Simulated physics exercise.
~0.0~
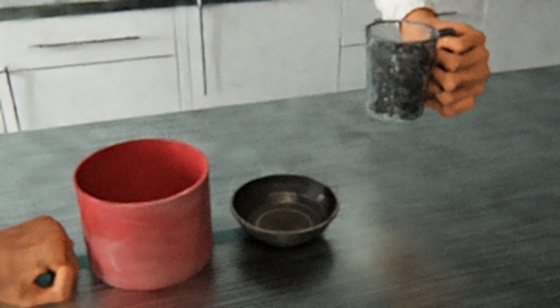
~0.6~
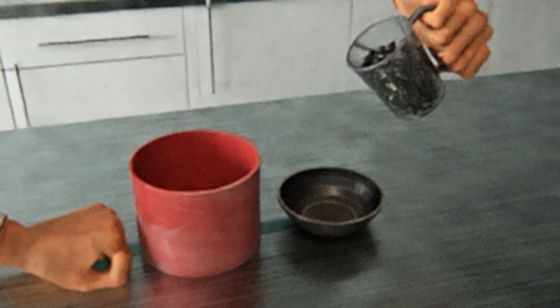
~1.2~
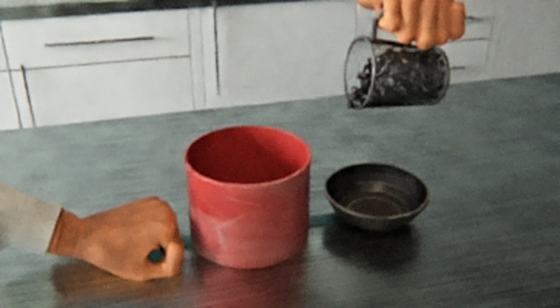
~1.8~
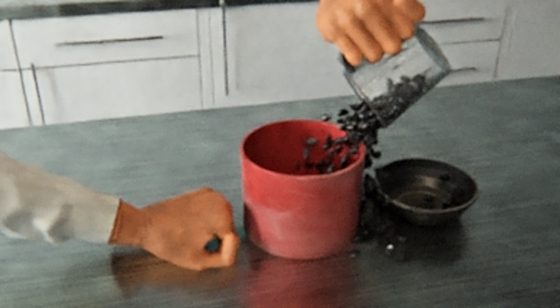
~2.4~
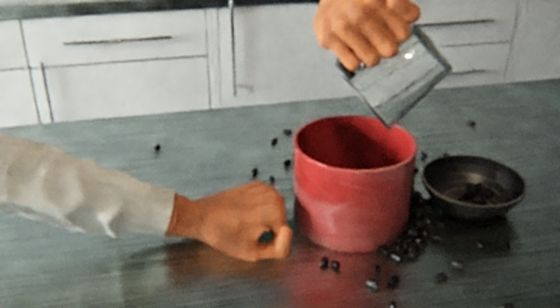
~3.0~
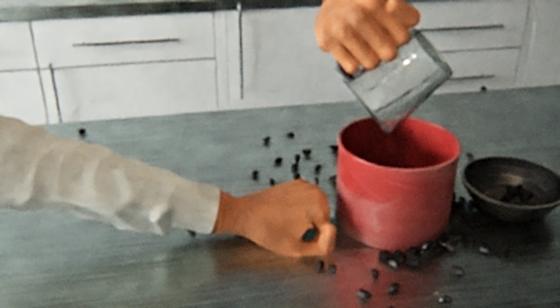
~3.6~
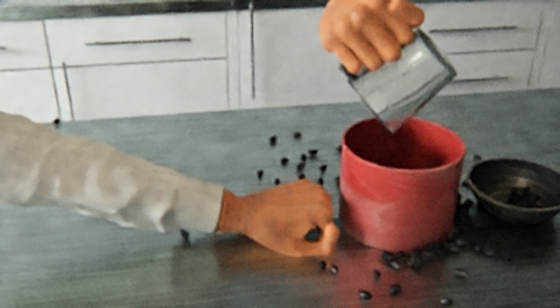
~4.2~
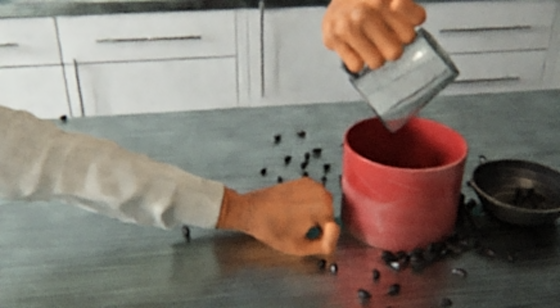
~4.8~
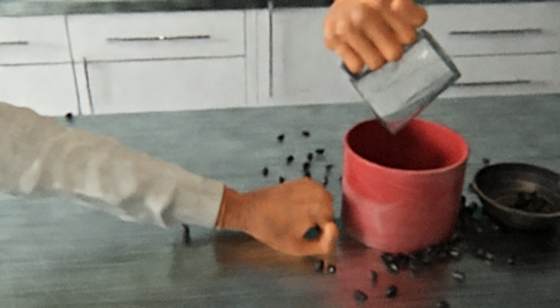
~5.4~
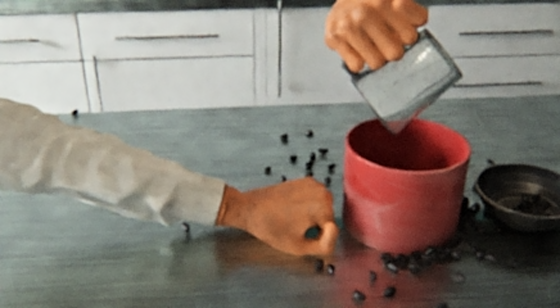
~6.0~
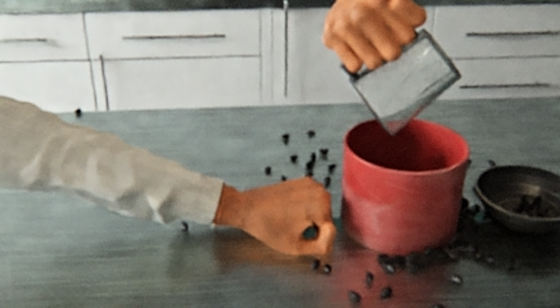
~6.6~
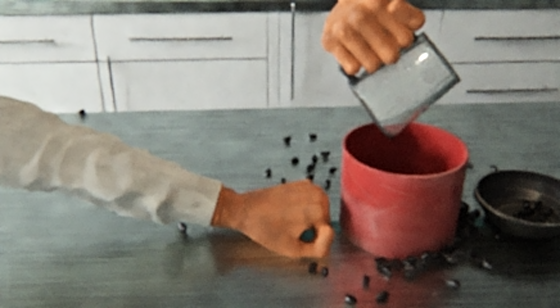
On a dark kitchen counter, a hand pours black beans partly into a sliding red pot, scattering many.
